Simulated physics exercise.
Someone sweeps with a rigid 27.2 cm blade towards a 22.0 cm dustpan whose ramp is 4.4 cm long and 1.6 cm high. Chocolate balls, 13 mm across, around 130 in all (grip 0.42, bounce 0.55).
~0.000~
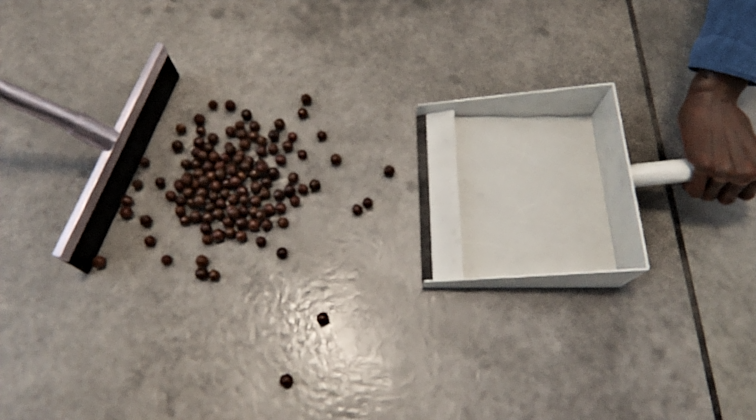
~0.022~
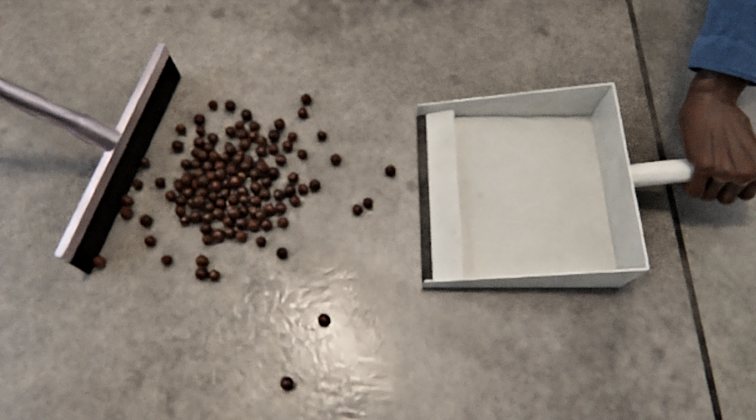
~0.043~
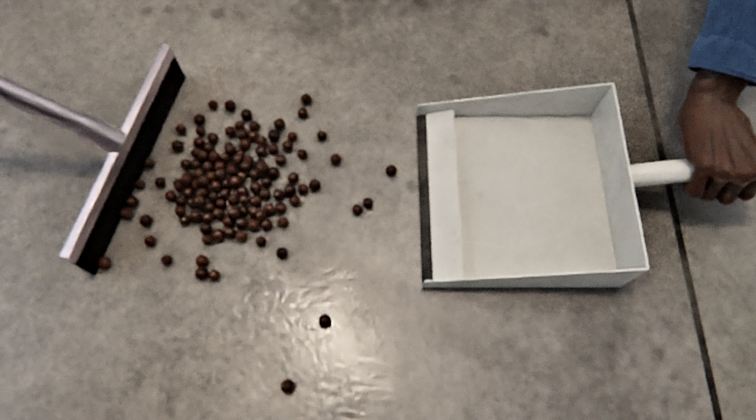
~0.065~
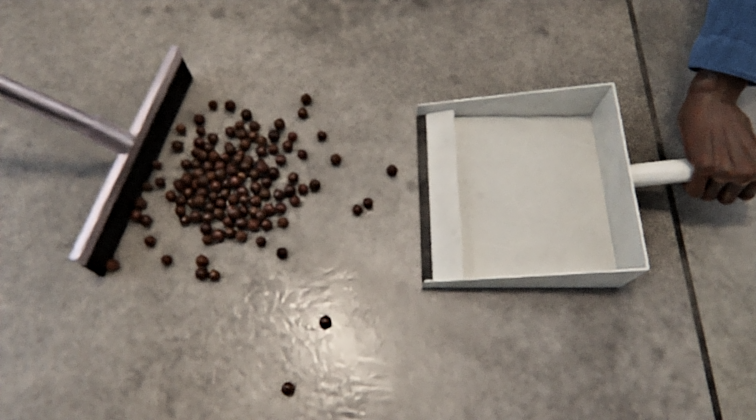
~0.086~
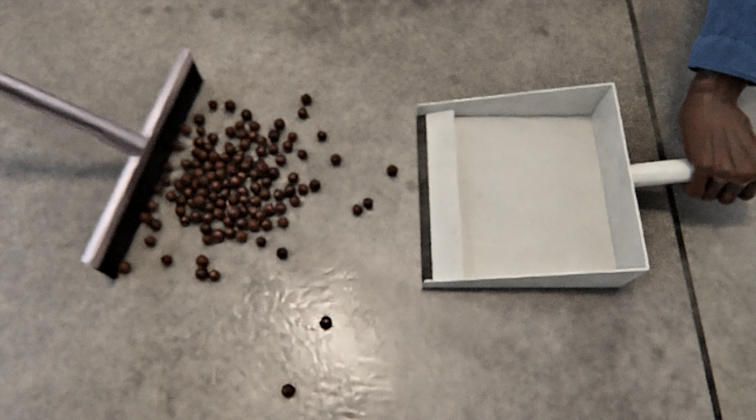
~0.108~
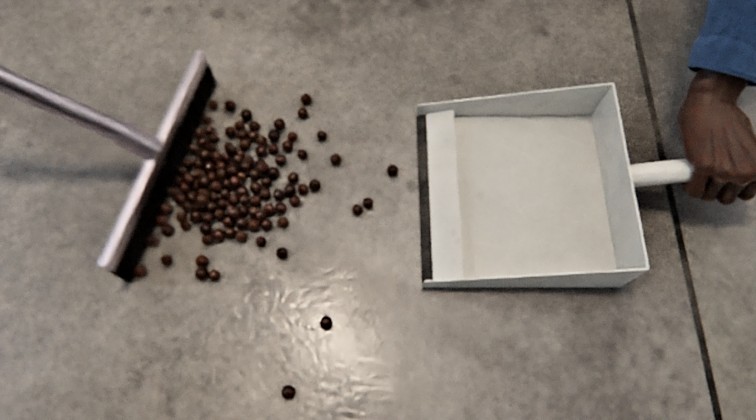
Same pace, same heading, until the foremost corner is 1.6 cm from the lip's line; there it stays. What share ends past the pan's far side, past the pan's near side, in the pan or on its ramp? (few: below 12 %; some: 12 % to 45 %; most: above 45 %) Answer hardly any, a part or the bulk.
Far side hardly any, near side a part, pan a part.
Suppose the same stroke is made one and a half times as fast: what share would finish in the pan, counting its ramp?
Then about 40 per cent.
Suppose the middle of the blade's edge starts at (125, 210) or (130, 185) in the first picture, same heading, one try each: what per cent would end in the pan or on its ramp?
About 25 and 25 per cent.
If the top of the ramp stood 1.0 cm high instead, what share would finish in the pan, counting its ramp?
In that case some 40 per cent.
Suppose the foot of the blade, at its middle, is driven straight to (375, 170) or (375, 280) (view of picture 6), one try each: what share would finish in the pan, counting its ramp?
About 30 and 25 per cent.
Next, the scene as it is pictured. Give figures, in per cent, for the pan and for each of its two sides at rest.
Far side 5, near side 30, pan 35.
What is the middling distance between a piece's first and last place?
Roughly 26 cm.
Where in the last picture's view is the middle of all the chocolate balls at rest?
At about (431, 233).
After 0.26 s, middle of the blade 16 cm from the lip; 0 % over the lip, far side 5 %, near side 10 %.
After 0.36 s, middle of the blade 8 cm from the lip; 0 % over the lip, far side 5 %, near side 15 %.
After 0.59 s, middle of the blade 5 cm from the lip; 35 % over the lip, far side 5 %, near side 25 %.
At rest (1.5 s), far side 5 %, near side 30 %, pan 35 %, in front of the lip or behind the blade 35 %.
